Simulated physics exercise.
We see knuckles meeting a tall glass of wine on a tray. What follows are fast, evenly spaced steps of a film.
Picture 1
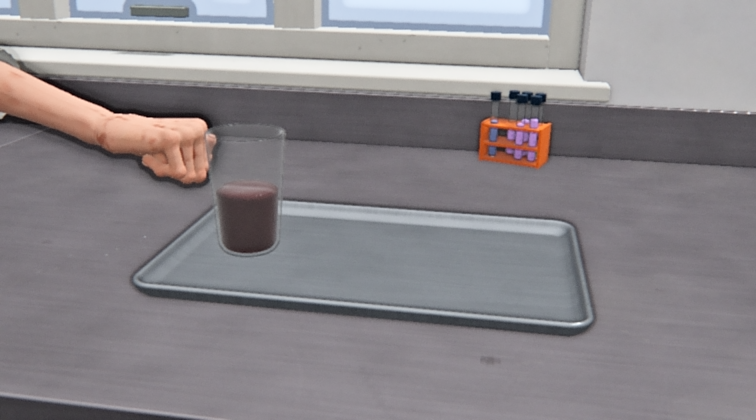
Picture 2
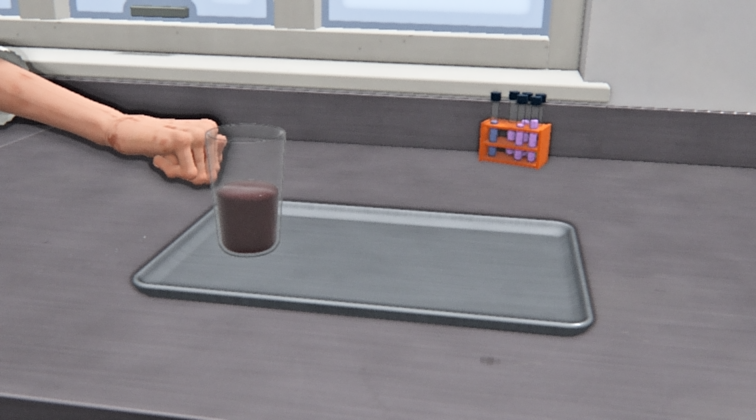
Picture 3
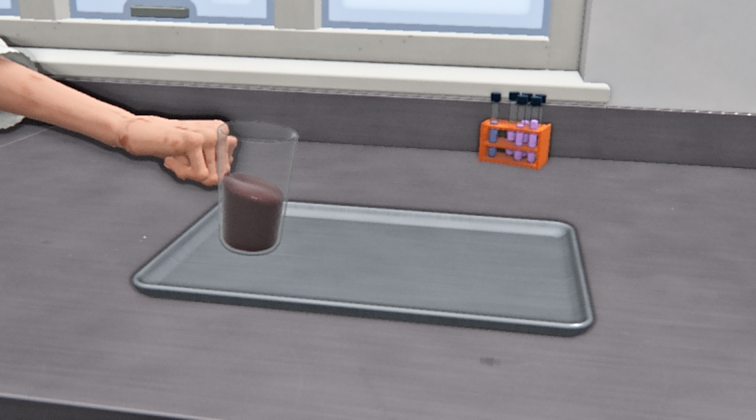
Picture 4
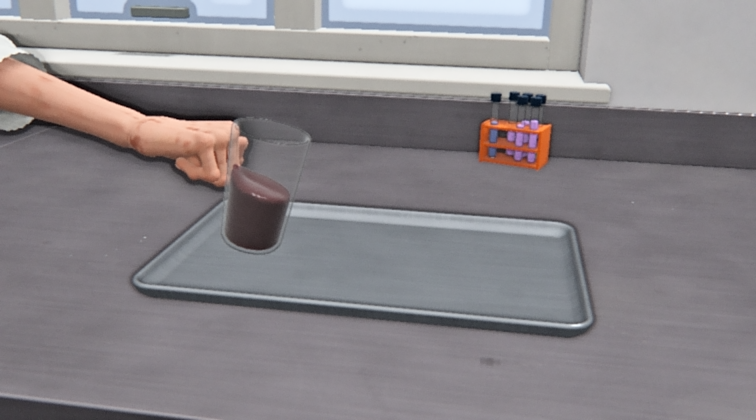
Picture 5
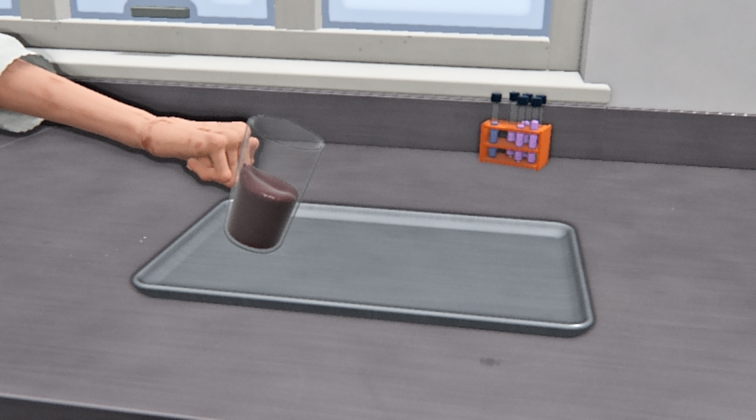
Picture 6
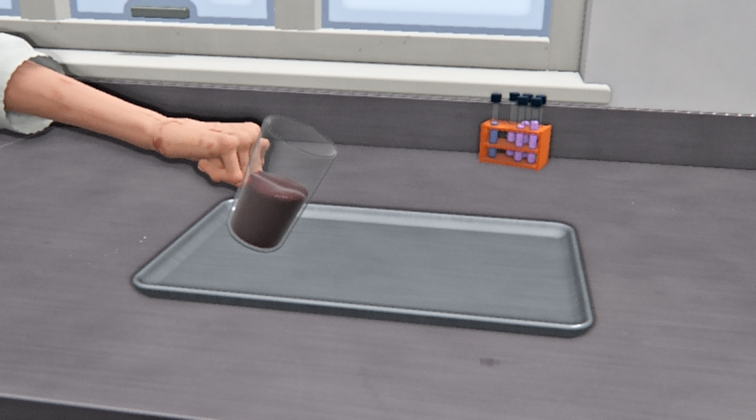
Glass of dark red liquid tilting rightward on a metal tray as a hand pushes its upper side, the liquid sloshing inside.
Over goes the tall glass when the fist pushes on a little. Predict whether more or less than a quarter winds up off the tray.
More than a quarter winds up off it.
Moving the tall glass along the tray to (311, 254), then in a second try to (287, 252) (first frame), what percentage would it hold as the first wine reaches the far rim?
It would be around 70 % first and around 60 % second.
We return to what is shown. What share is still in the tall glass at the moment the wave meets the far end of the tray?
About 50 %.
A moment on, the tall glass lies on its side and 100 per cent is in the glass, 0 on the tray and 0 above or beyond its rim.
Next, the tall glass lies on its side and 71 per cent is in the glass, 18 on the tray and 12 above or beyond its rim.
Then the tall glass lies on its side and 36 per cent is in the glass, 57 on the tray and 7 above or beyond its rim.
Later the tall glass lies on its side and 19 per cent is in the glass, 39 on the tray and 41 above or beyond its rim.
At rest 59 per cent is held by tray and glass, 41 is off the tray.
